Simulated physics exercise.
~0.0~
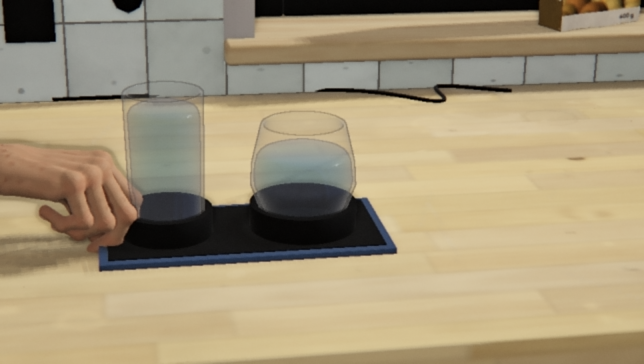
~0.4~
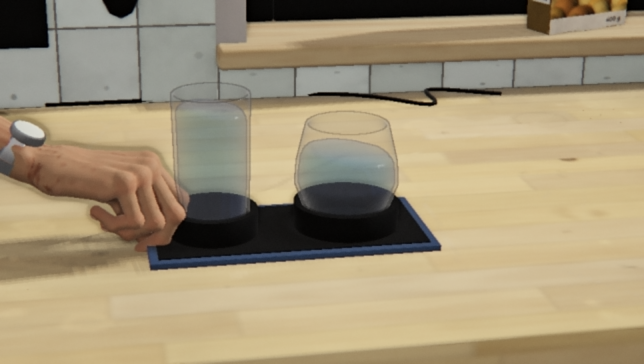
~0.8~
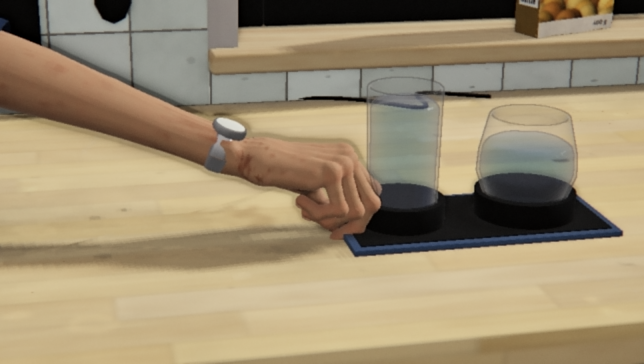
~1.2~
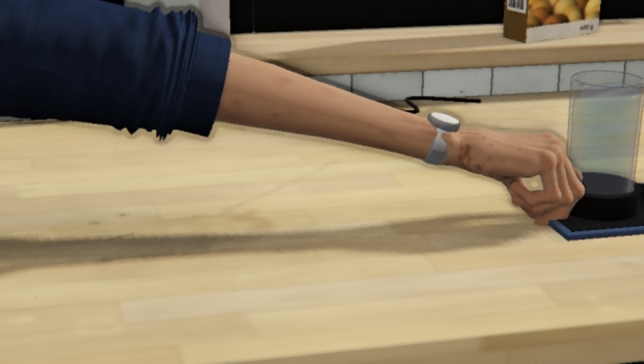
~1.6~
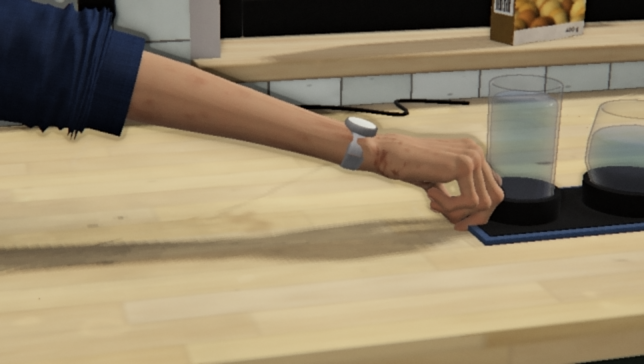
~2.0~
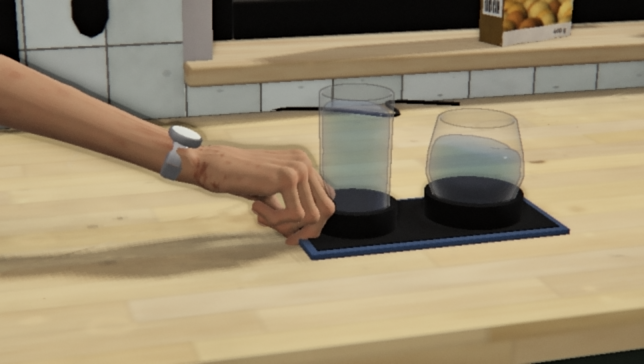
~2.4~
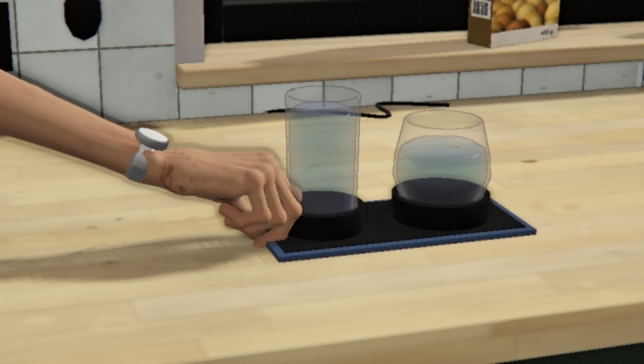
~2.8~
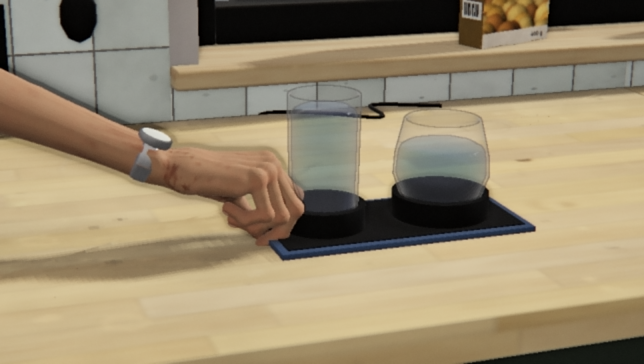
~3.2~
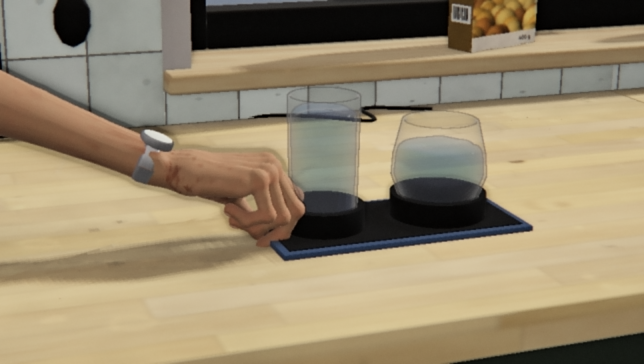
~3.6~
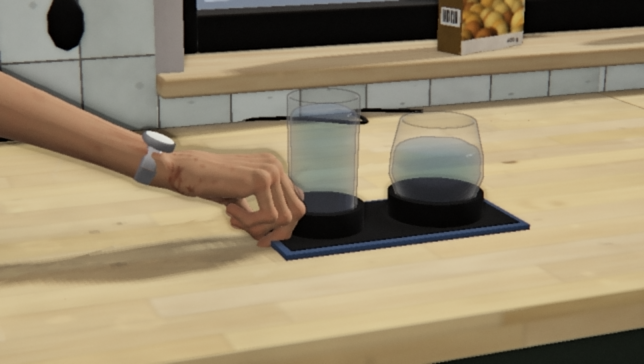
A hand sliding a tray with two water glasses right across a wooden counter, then back left, where it stops, still held.
